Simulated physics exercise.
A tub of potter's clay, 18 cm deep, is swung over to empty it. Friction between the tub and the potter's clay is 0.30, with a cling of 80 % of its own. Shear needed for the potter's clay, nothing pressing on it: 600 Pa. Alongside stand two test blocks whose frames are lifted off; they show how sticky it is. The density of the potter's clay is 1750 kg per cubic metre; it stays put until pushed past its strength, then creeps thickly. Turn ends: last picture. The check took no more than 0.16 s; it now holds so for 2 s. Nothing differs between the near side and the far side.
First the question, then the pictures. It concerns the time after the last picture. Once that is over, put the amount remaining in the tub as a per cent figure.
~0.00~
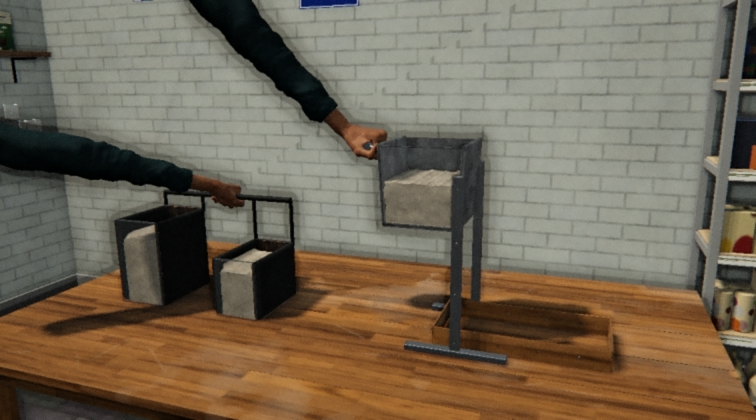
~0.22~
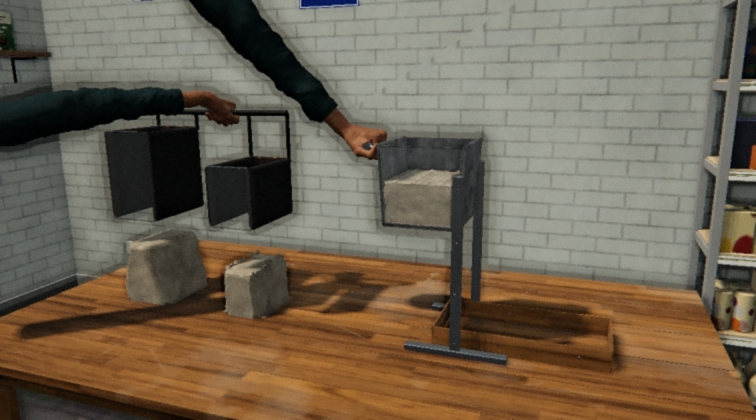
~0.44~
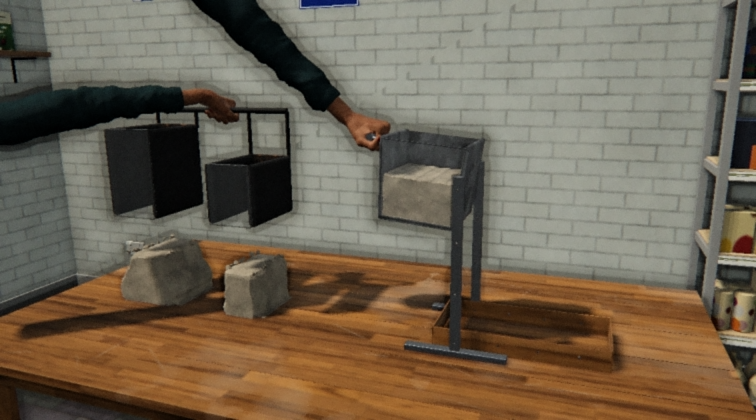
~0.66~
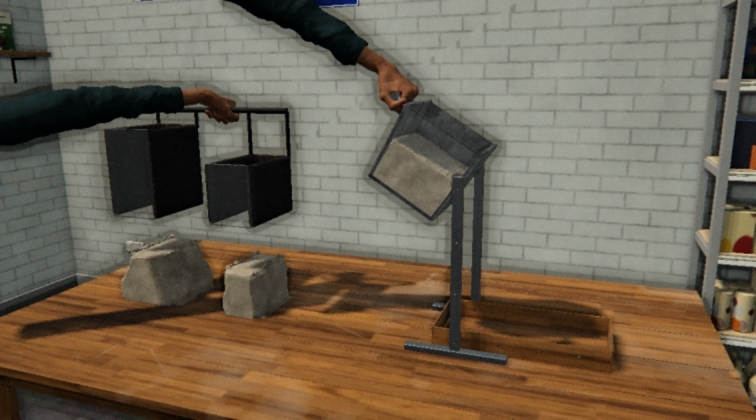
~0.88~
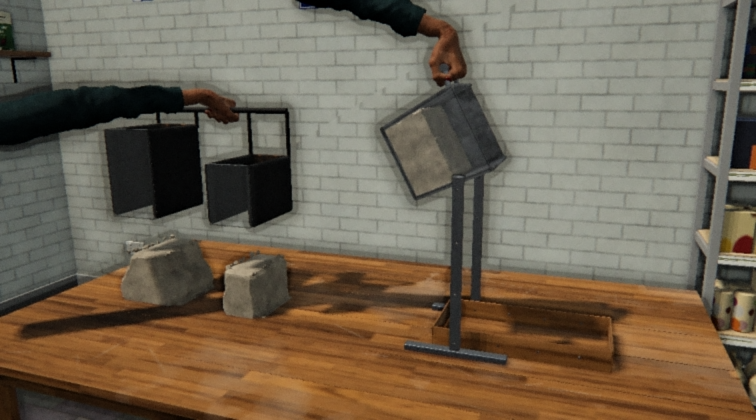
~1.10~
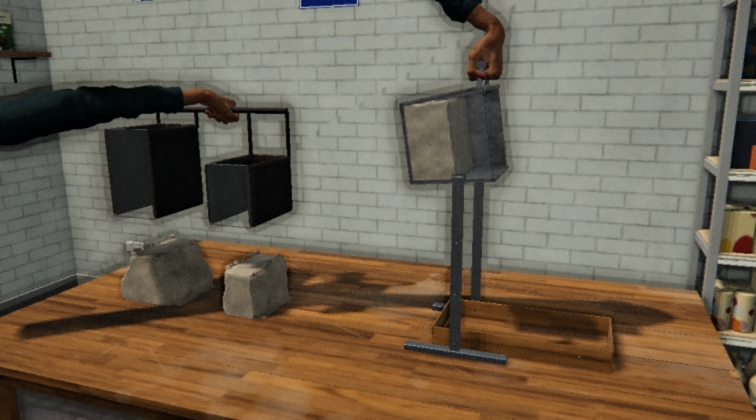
The amount remaining comes to about 100 %.
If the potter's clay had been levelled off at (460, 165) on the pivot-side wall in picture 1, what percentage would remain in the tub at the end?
About 100 %.
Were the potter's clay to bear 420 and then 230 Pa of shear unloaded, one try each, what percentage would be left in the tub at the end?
Respectively 100 % and 85 %.
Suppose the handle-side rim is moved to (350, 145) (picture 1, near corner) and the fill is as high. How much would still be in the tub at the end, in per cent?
Roughly 100 %.
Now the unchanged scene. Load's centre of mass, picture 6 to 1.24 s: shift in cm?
It has moved around 0 centimetres.
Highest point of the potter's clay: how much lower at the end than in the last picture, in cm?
About 0 cm.
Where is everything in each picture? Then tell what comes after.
In the first frame, handle-side rim at (381, 145), tilt 0 degrees; crest of the potter's clay at (421, 183); block heights 21 cm, 13 cm (left to right).
In the second frame, handle-side rim at (381, 145), tilt 0 degrees; crest of the potter's clay at (421, 183); block heights 18 cm, 13 cm (left to right).
In the third frame, handle-side rim at (384, 138), tilt 5 degrees; crest of the potter's clay at (387, 175); block heights 15 cm, 13 cm (left to right).
In the fourth frame, handle-side rim at (409, 106), tilt 32 degrees; crest of the potter's clay at (393, 141); block heights 15 cm, 13 cm (left to right).
In the fifth frame, handle-side rim at (453, 88), tilt 63 degrees; crest of the potter's clay at (422, 111); block heights 15 cm, 13 cm (left to right).
In the sixth frame, handle-side rim at (484, 90), tilt 82 degrees; crest of the potter's clay at (444, 102); block heights 15 cm, 13 cm (left to right).
After 1.24 s, the tub is at 82 degrees and holds 100 %.
After 1.41 s, the tub is at 82 degrees and holds 100 %.
After 1.58 s, the tub is at 82 degrees and holds 100 %.
After 1.75 s, the tub is at 82 degrees and holds 100 %.
After 3.10 s, the tub is at 82 degrees and holds 100 %.
